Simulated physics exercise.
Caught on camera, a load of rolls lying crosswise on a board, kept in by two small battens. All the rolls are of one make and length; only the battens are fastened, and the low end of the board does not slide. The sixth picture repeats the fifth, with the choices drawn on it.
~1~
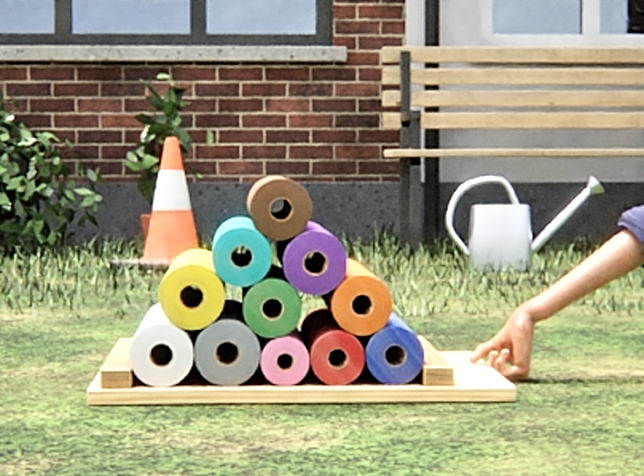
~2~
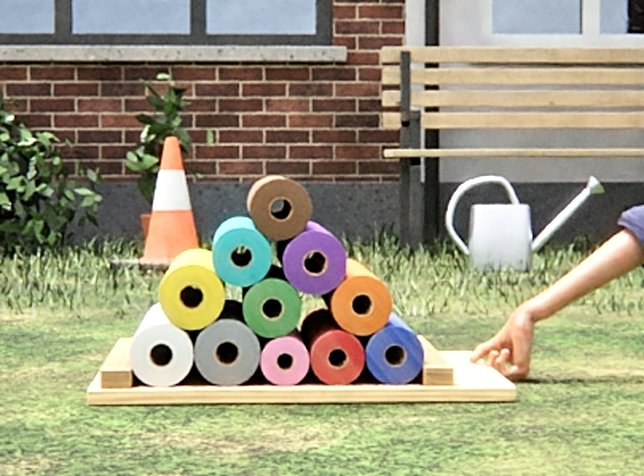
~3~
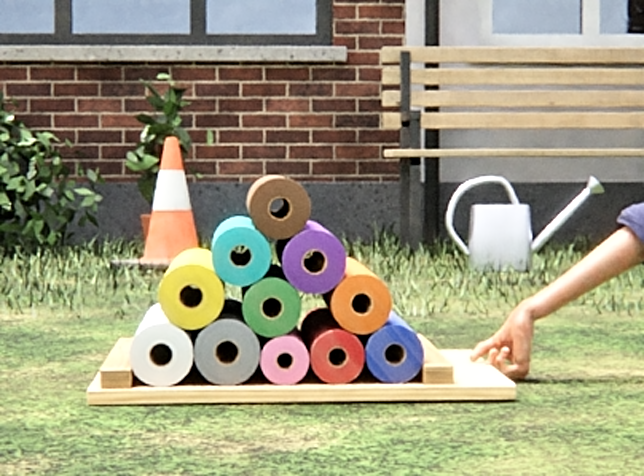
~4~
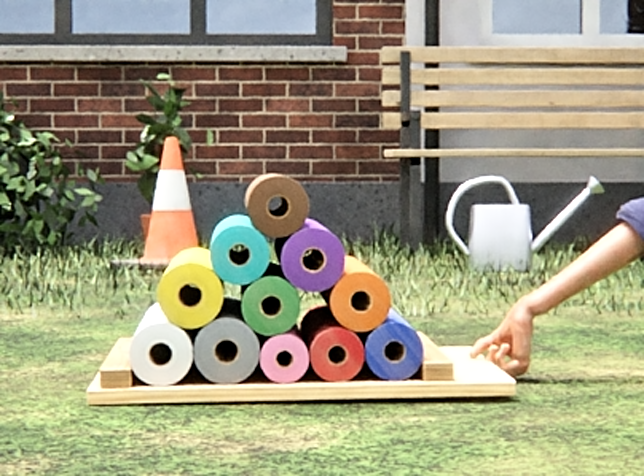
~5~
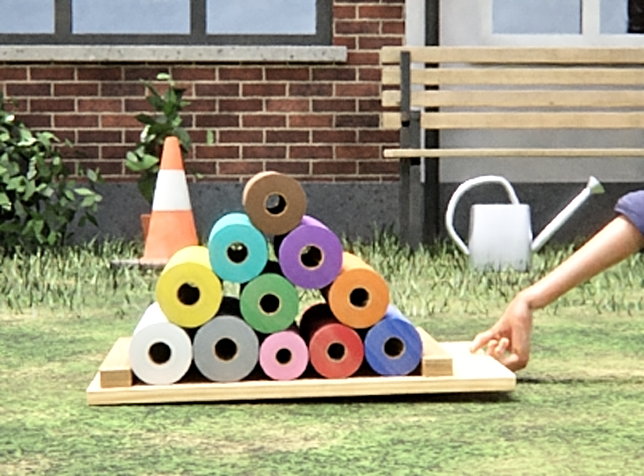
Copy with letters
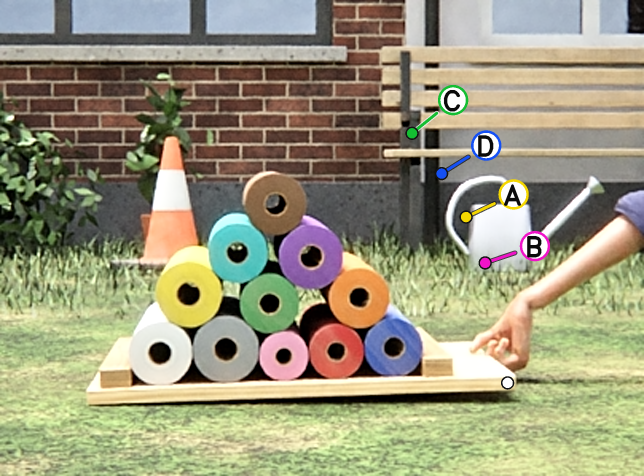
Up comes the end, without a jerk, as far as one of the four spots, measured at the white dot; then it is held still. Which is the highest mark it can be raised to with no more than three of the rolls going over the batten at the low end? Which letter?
Raise it to D.
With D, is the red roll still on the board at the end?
Yes, with D.
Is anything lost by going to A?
Yes.
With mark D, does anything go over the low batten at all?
Yes, at D.
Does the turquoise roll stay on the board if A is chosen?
No.
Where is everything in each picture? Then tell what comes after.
Yellow roll (192, 297); purple roll (315, 263); turquoise roll (241, 257), in the first picture.
Turquoise roll (241, 257); brown roll (281, 209), in the second picture.
Board (297, 366); blue roll (395, 354); pink roll (285, 361), in the third picture.
Board (297, 364); white roll (161, 354); grey roll (226, 351), in the fourth picture.
Board (296, 362); white roll (160, 353); grey roll (226, 349), in the fifth picture.
On the copy, A at (466, 217); B at (485, 263); C at (412, 134); D at (442, 174); the white dot at (508, 383).
On D. First, board at 18°.
Then, board at 32°.
Finally, board at 32°, three over the low batten (yellow, turquoise, brown).
By contrast, A three over the low batten (yellow, turquoise, brown); B none over the low batten; C four over the low batten (yellow, purple, turquoise, brown).
